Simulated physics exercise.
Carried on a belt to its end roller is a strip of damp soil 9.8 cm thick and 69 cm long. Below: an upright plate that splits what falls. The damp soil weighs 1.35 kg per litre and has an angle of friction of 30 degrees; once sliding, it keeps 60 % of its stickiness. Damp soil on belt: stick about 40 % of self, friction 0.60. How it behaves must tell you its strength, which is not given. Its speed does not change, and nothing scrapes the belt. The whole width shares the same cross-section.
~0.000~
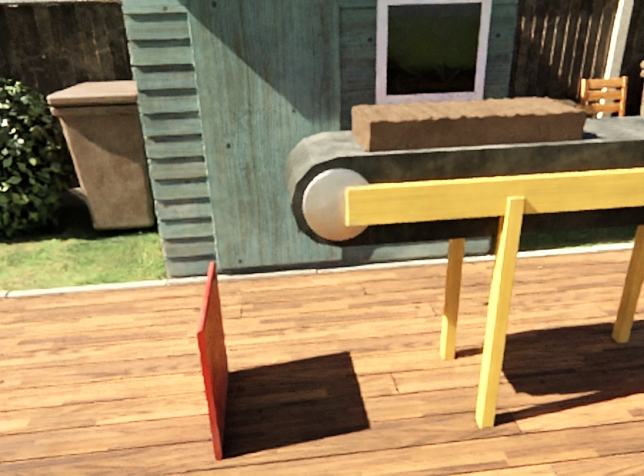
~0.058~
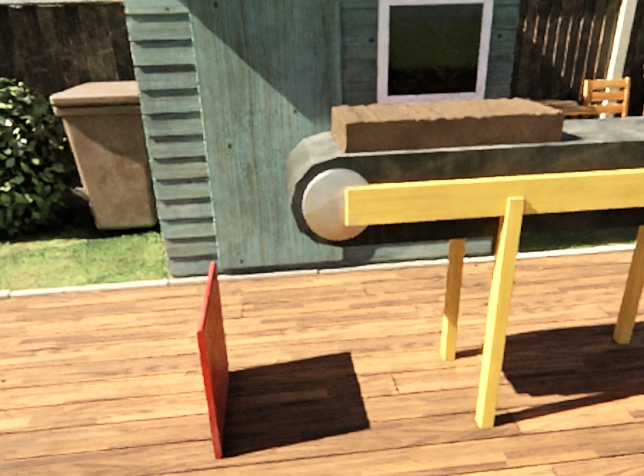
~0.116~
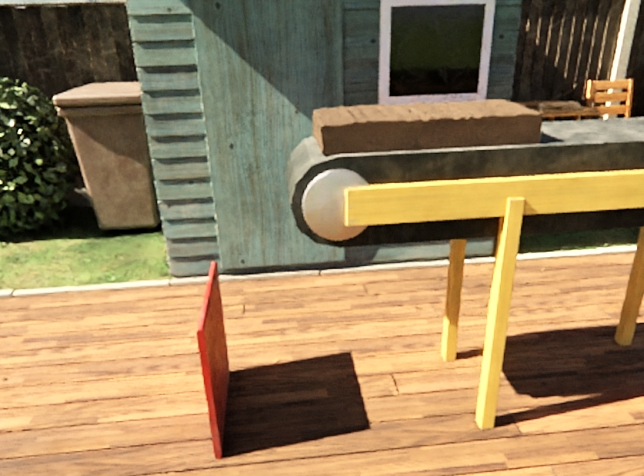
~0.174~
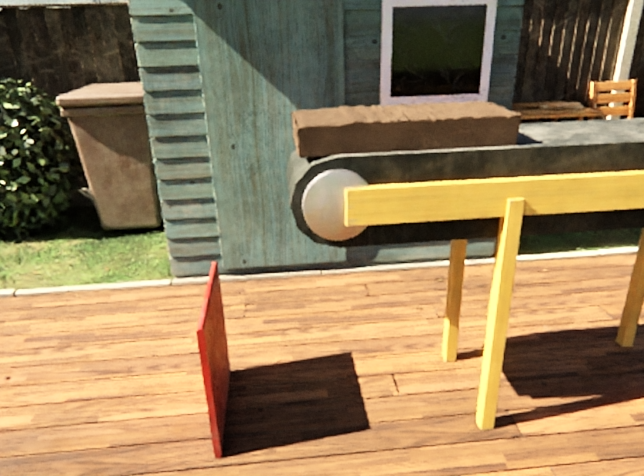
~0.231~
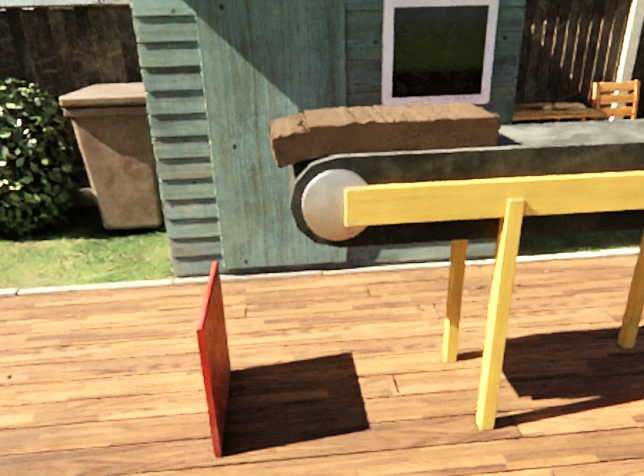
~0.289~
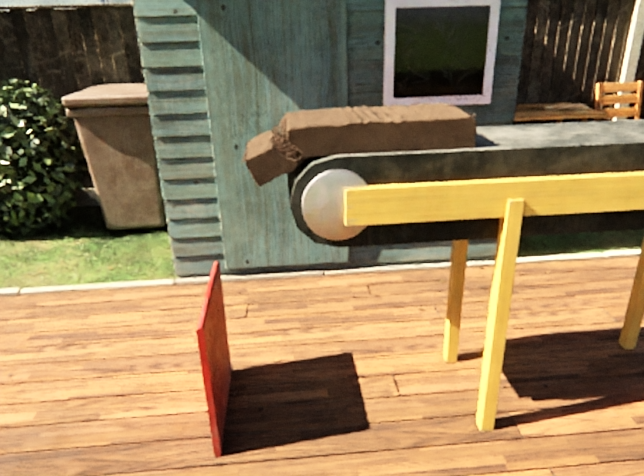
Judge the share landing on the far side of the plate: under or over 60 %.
The share is in excess of 60 percent.
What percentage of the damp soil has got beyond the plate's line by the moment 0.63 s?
35 %.
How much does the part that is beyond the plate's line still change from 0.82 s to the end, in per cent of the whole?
It changes by about 25 percent of the whole.
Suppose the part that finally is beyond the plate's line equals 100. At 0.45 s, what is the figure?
About 0 %.
By 0.45 s, 2 % is beyond the plate's line.
By 0.63 s, 33 % is beyond the plate's line.
By 0.82 s, 63 % is beyond the plate's line.
By 1.01 s, 89 % is beyond the plate's line.
By 2.17 s, at the end, 89 % is beyond the plate's line.
